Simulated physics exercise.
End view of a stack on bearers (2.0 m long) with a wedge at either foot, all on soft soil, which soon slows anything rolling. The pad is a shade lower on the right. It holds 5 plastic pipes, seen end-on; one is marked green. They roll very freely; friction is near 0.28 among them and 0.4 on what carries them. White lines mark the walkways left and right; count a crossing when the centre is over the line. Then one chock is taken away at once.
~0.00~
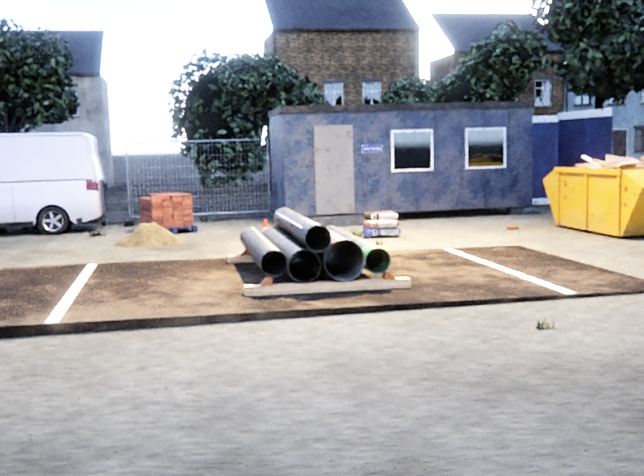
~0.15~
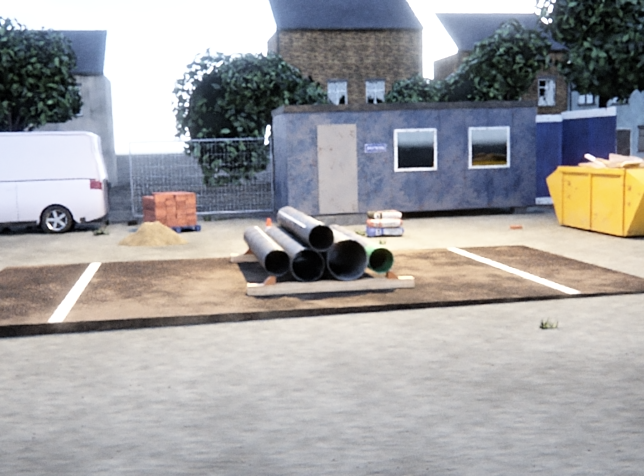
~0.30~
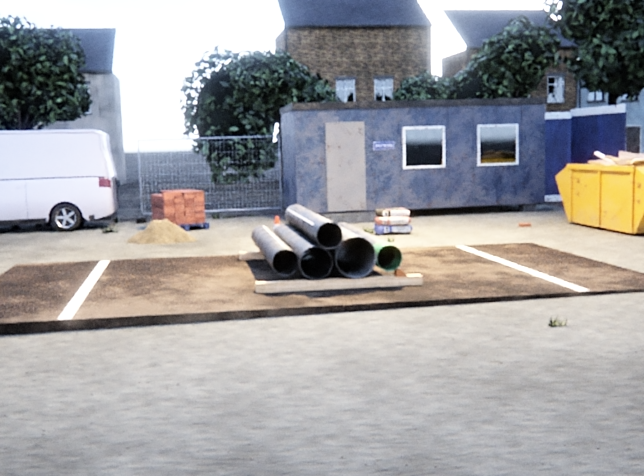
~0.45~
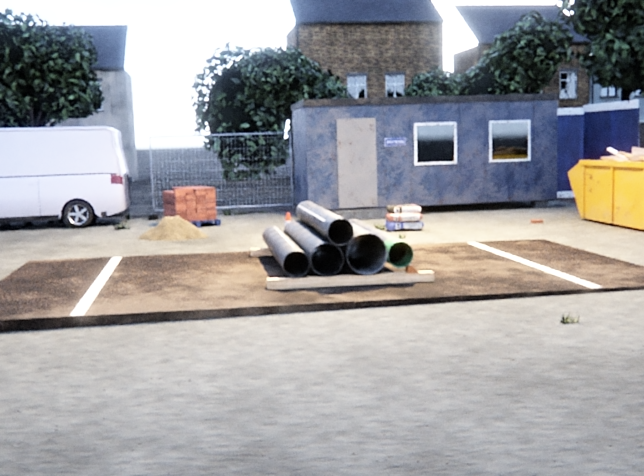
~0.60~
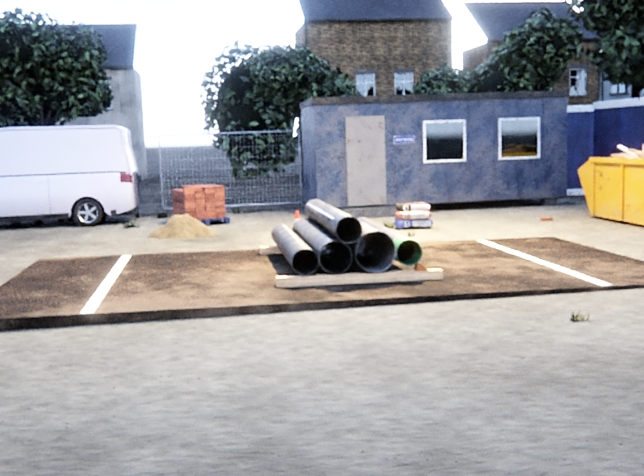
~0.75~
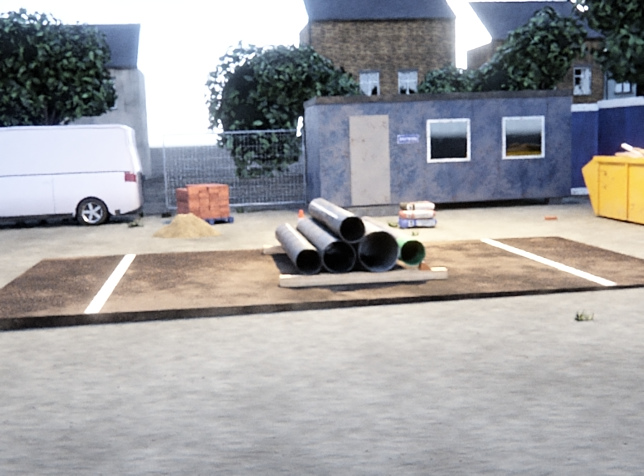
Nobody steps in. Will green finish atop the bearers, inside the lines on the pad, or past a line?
Green finishes atop the bearers.
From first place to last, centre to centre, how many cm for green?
Green 10.
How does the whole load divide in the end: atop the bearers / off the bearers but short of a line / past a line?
4, 1 and 0.
After 1.6 s, green is on the bearers, 50 cm from the bearers' right end; 0 over a line so far.
After 2.6 s, no change for green; 0 over a line so far.
After 3.8 s, no change for green; 0 over a line so far.
At rest (5.1 s), green is on the bearers, 45 cm from the bearers' right end; 0 over a line so far.
